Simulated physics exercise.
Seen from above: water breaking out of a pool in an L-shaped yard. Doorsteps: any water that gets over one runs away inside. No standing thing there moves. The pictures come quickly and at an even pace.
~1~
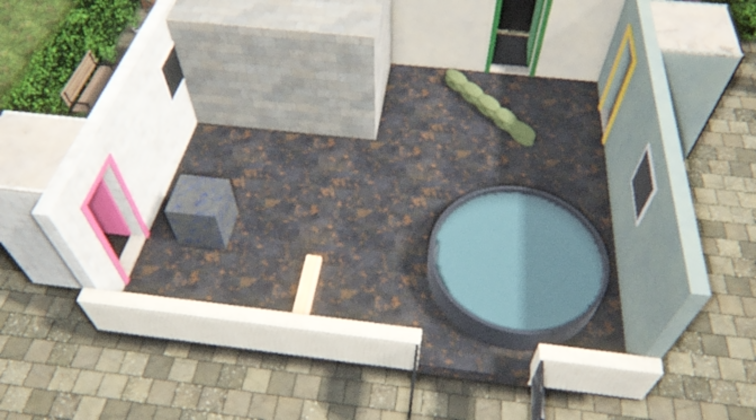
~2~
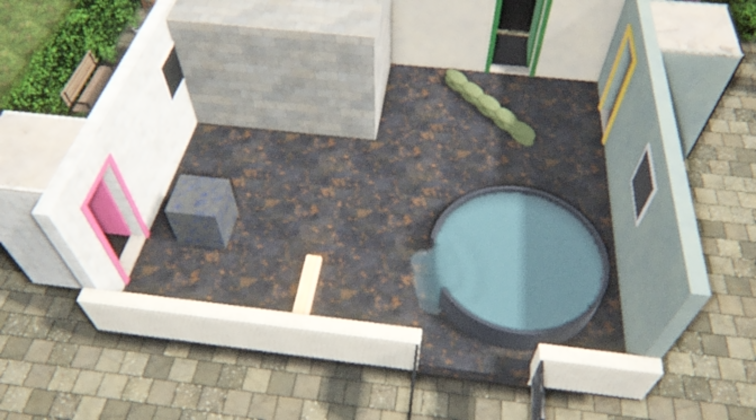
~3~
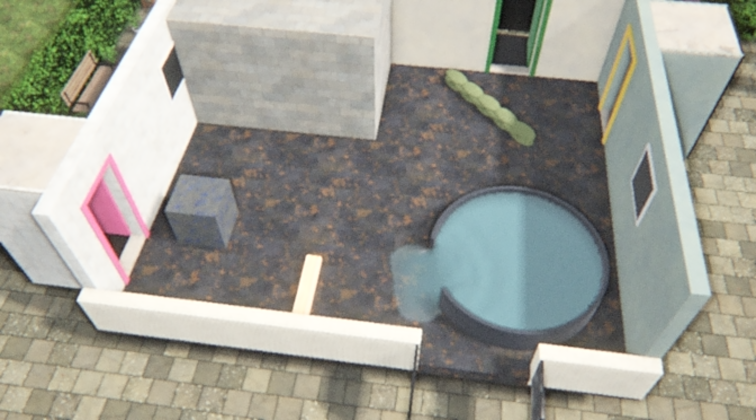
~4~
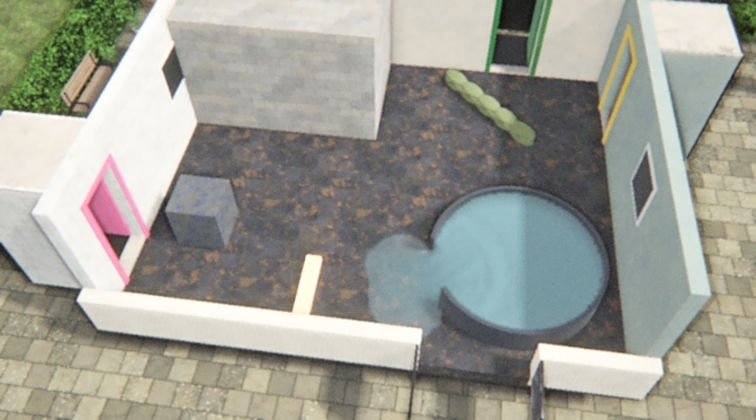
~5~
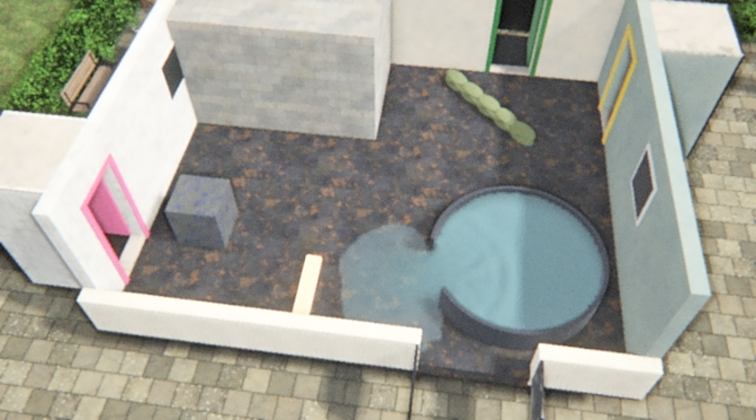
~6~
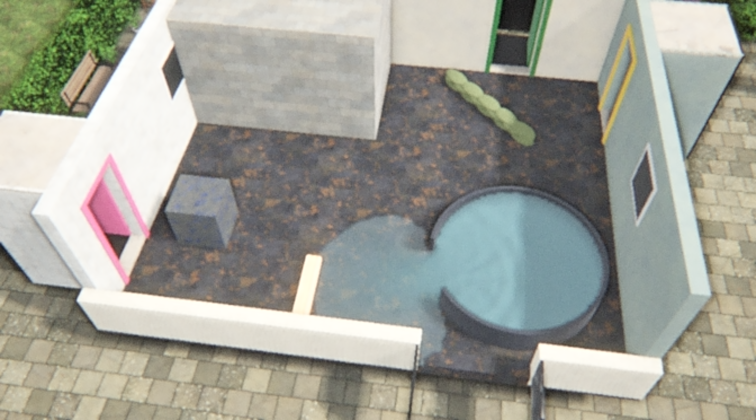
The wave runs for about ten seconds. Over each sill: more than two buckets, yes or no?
Pink door: Yes, more; green door: No, not more; yellow door: No, not more.
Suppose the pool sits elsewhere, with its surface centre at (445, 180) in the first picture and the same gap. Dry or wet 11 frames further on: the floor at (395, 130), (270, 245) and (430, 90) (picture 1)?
I'd say still dry for the first, swamped for the second and still dry for the third.
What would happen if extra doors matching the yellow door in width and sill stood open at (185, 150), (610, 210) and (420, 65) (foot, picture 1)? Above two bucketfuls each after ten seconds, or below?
So it goes runs above, then runs below, then runs below.
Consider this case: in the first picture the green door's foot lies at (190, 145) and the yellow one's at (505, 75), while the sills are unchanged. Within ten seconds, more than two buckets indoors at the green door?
Here the green door crosses the line.
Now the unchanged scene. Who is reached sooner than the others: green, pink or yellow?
I'd say the one in pink.
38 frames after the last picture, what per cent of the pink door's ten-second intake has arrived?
Near 95 %, I'd say.
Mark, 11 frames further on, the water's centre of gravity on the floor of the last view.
The water centres close to (461, 276).
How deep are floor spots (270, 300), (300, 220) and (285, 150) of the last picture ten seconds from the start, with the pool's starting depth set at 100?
Roughly 16 per cent, 12 per cent and 20 per cent.
A moment on, water covers 15 % of the floor; the pink door not reached, the green door not reached, the yellow door not reached.
Next, water covers 25 % of the floor; the pink door not reached, the green door not reached, the yellow door not reached.
Then, water covers 40 % of the floor; the pink door under two buckets in, the green door not reached, the yellow door not reached.
Later, water covers 50 % of the floor; the pink door over two buckets in, the green door not reached, the yellow door not reached.
In the end, water covers 65 % of the floor; the pink door over two buckets in, the green door not reached, the yellow door not reached.
